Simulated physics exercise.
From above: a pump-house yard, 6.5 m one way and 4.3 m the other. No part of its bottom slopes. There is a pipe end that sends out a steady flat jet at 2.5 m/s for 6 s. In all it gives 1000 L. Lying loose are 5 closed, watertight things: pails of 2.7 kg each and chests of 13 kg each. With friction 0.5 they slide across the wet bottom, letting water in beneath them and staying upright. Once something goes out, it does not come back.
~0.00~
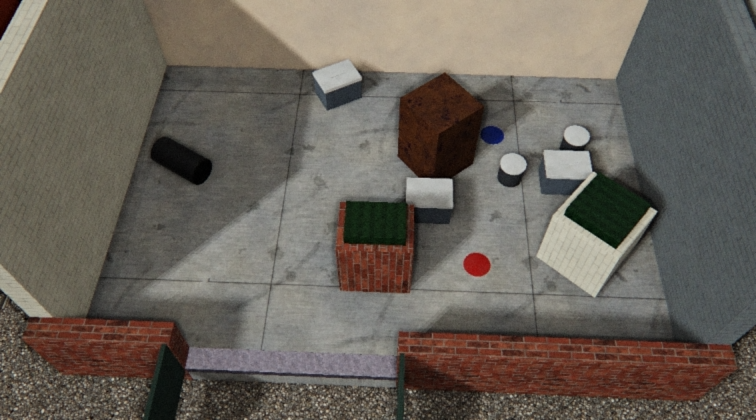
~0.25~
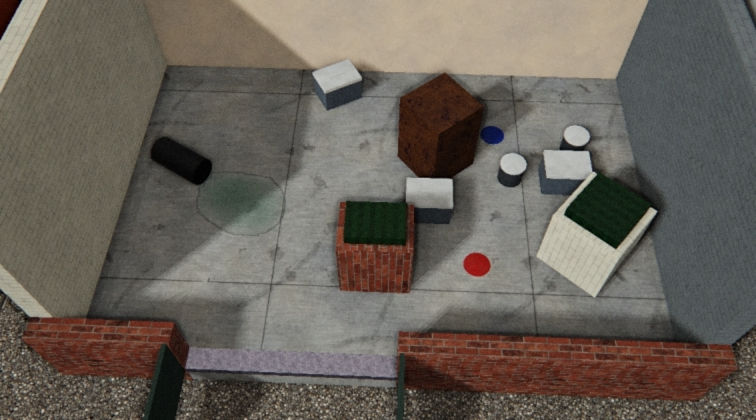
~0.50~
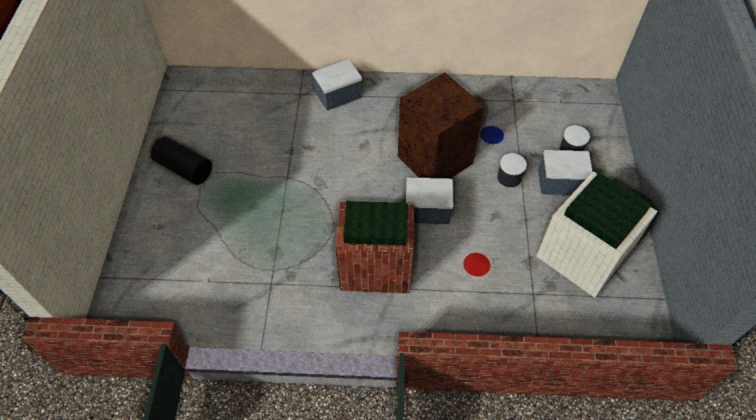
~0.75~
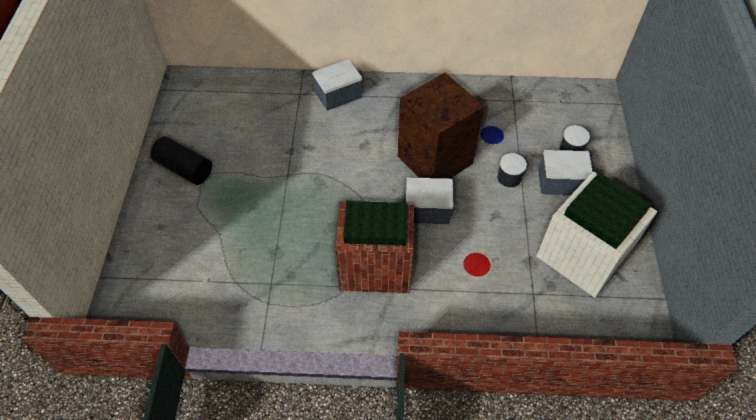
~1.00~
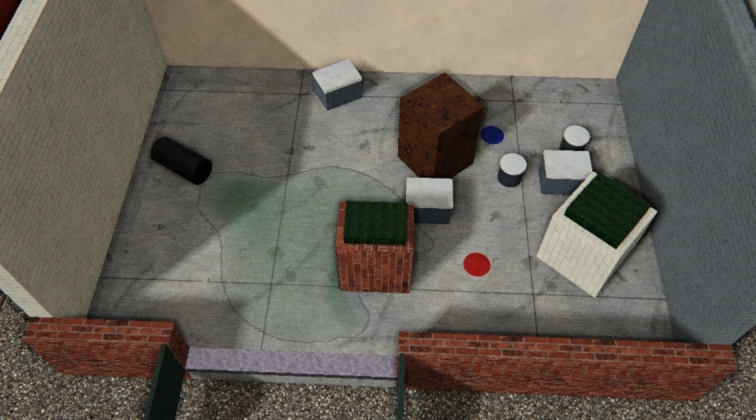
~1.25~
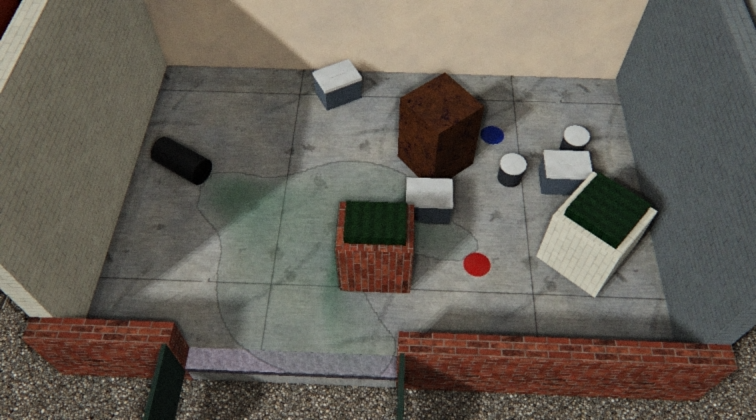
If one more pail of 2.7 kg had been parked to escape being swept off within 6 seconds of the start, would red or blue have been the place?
The place would have been blue.
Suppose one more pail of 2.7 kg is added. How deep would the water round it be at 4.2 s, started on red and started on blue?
Respectively 3 and 2 cm.
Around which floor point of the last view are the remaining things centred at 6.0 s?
Somewhere near (517, 137).
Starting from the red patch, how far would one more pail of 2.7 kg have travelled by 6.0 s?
Distance: Approx. 100 cm.
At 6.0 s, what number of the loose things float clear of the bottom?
Answer: 1.
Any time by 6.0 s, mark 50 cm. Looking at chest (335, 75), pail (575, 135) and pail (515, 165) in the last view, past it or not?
First does not reach it, second does not reach it, third exceeds it.
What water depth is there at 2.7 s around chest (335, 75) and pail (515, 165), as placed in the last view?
Depths: Near 0 cm, then near 1 cm.
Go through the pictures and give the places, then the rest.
A pail at (513, 163) rests on the ground; a chest at (430, 192), on the bottom; the red patch at (477, 265); the blue patch at (492, 135); 0.0 m2 under water; 0 of 5 have shifted, in the first frame.
A pail at (513, 163), on the bottom; a chest at (430, 192), on the bottom; the red patch at (477, 265); the blue patch at (492, 135); water covers 0.7 m2; 0 of 5 have shifted, in the second frame.
A pail at (513, 163) rests on the ground; a chest at (430, 192) rests on the ground; the red patch at (477, 265); the blue patch at (492, 135); 1.6 m2 under water; 0 of 5 have shifted, in the third frame.
A pail at (513, 163), on the bottom; a chest at (430, 192) rests on the ground; the red patch at (477, 265); the blue patch at (492, 135); water covers 2.8 m2; 0 of 5 have shifted, in the fourth frame.
A pail at (513, 163) rests on the ground; a chest at (430, 192), on the bottom; the red patch at (477, 265); the blue patch at (492, 135); 4.1 m2 under water; 0 of 5 have shifted, in the fifth frame.
A pail at (513, 163) rests on the ground; a chest at (430, 192) rests on the ground; the red patch at (477, 265); the blue patch at (492, 135); water covers 5.4 m2; 0 of 5 have shifted, in the sixth frame.
After 1.8 s on red it would be 0 cm off in 1 cm of water; on blue it would be 0 cm off in 0 cm of water.
After 2.7 s on red it would be 50 cm off in 2 cm of water; on blue it would be 0 cm off in 0 cm of water.
After 4.2 s on red it would be 110 cm off in 3 cm of water; on blue it would be 0 cm off in 2 cm of water.
After 6.0 s on red it would be 96 cm off in 5 cm of water; on blue it would be 0 cm off in 2 cm of water.
